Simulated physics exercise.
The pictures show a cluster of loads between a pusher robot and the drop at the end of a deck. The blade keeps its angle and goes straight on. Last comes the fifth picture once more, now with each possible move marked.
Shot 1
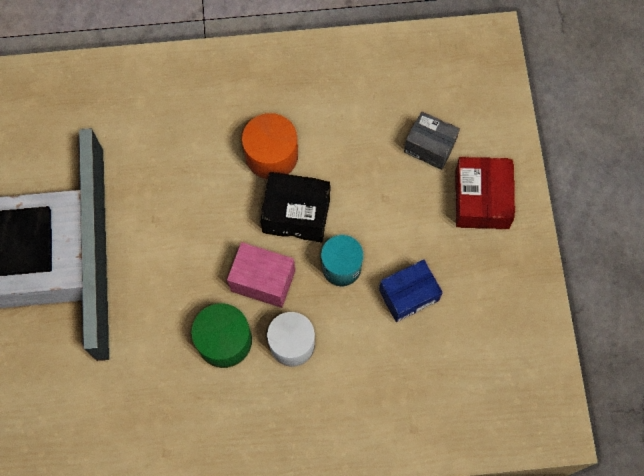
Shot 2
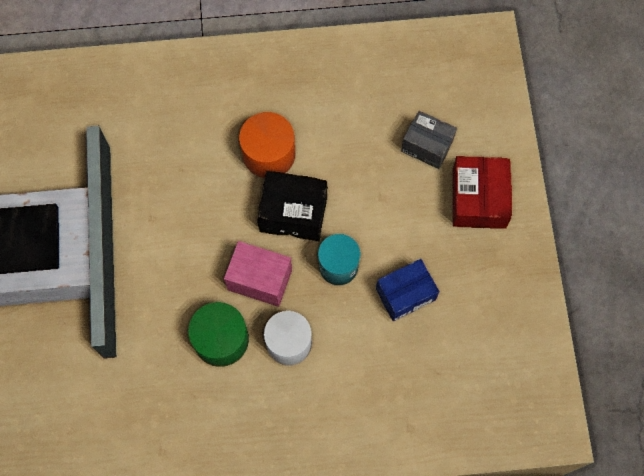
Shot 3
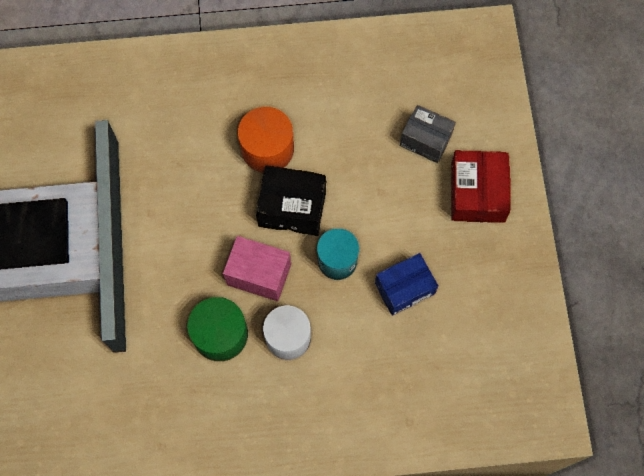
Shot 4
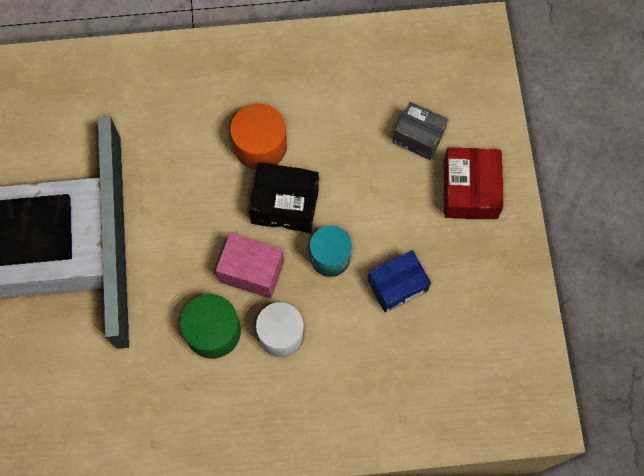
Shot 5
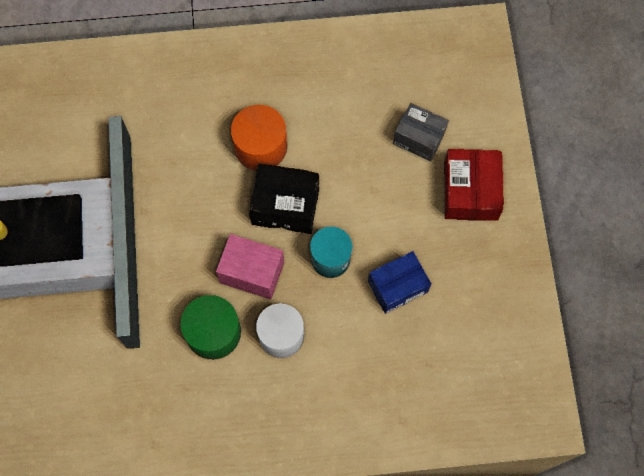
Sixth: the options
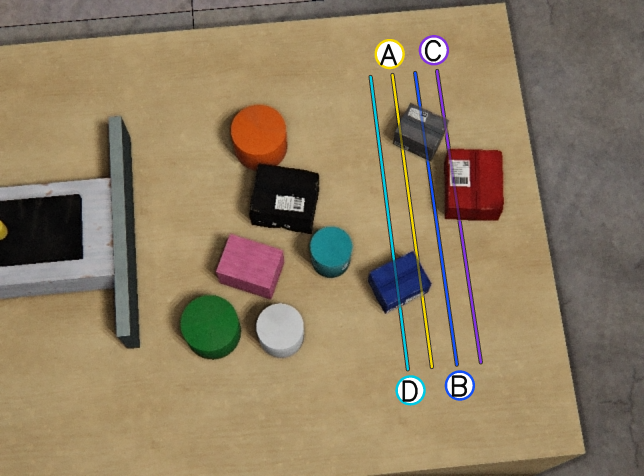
We see a flat-fronted pusher at the left of a wooden surface edge slowly right toward a loose cluster of coloured boxes and cylinders, which stay in place relative to one another, while the view shifts slightly.
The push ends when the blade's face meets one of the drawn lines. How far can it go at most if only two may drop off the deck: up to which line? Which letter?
As far as mark C.
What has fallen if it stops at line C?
It is the red box.
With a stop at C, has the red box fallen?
Yes.
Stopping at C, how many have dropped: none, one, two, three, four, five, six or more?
In all, one.
On the copy, A at (411, 214); B at (435, 212); C at (458, 210); D at (388, 216).
On C. First, robot (164, 218); white canister (334, 335); orange canister (270, 137).
Then, robot (287, 207); grey parcel (433, 134); blue parcel (453, 275).
Finally, robot (383, 198); red box over the edge; grey parcel (523, 130); one fallen.
By contrast, A is within the limit but short; B is within the limit but short; D is within the limit but short.
